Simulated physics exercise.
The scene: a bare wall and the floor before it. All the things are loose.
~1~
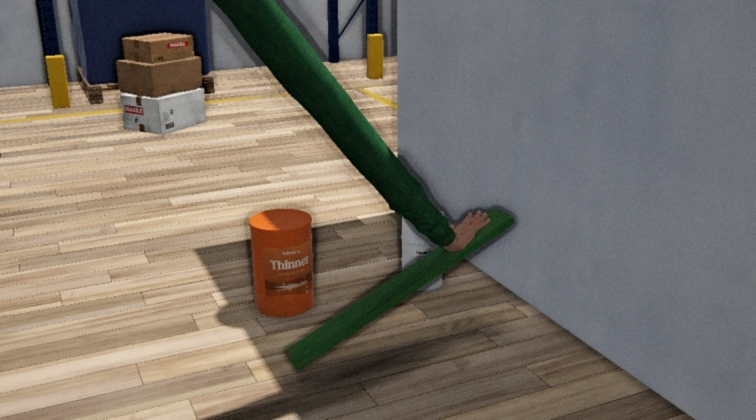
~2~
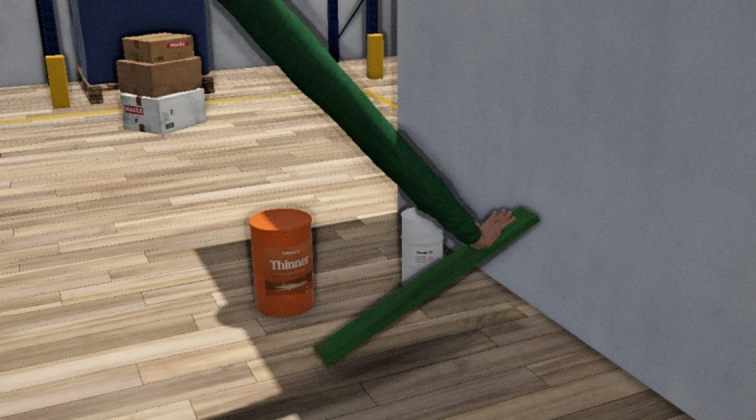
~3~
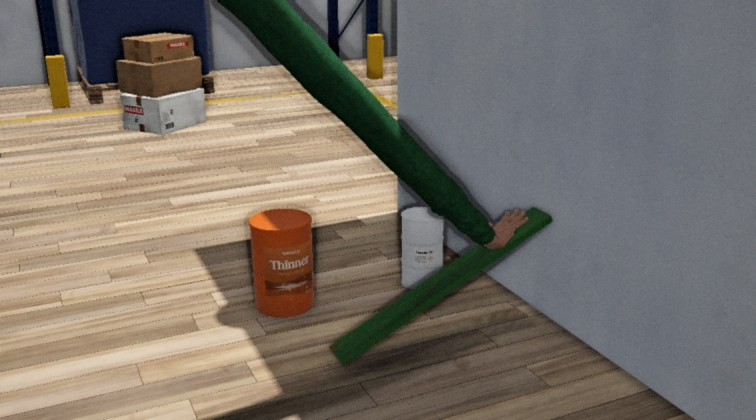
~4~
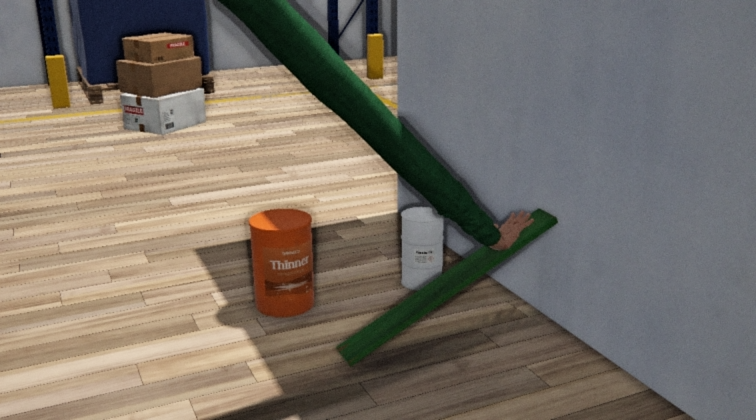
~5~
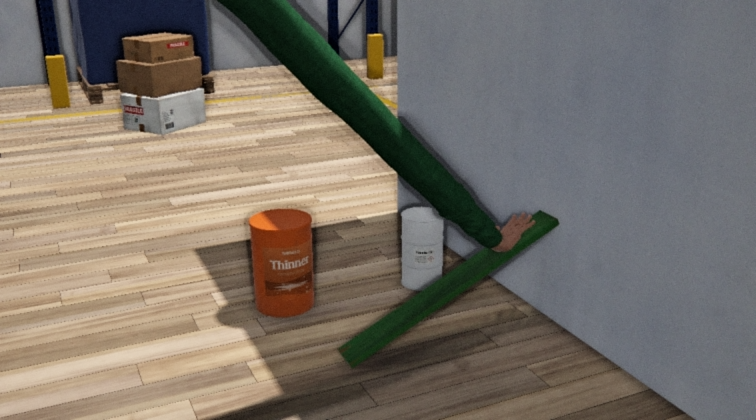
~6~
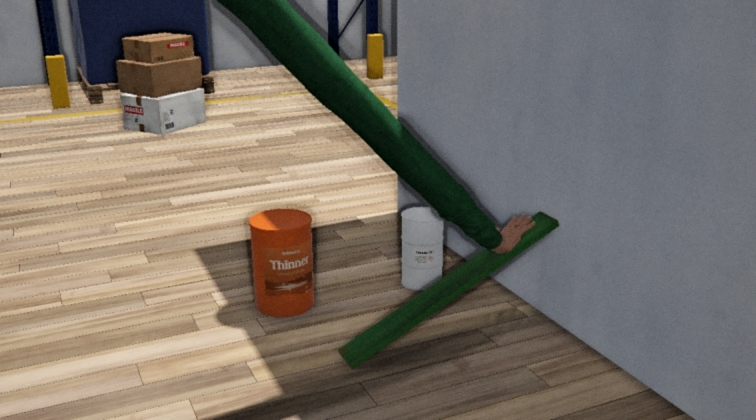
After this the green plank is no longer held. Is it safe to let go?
The plank slips out.
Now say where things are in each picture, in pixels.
The first frame shows on its way; green plank (402, 286); orange pail (283, 262).
The second frame shows on its way; green plank (429, 283); orange pail (283, 262).
The third frame shows on its way; green plank (443, 283); orange pail (283, 262).
The fourth frame shows on its way; green plank (449, 284); orange pail (283, 262).
The fifth frame shows propped up under the hand; green plank (451, 286); orange pail (283, 262).
The sixth frame shows propped up under the hand; green plank (451, 287); orange pail (283, 262).
Then, 0.30 s later than the last frame, green plank sunk by 7° near (446, 300).
Then, 0.40 s later than the last frame, green plank sunk by 17° near (441, 321).
Then, 0.50 s later than the last frame, green plank sunk by 25° near (440, 332).
Then, 0.60 s later than the last frame, green plank sunk by 26° near (440, 332).
When it is over, moved from the start, green plank; the other 2 as before. End places, in pixels of the last picture, green plank near (440, 337). The plank gives way.
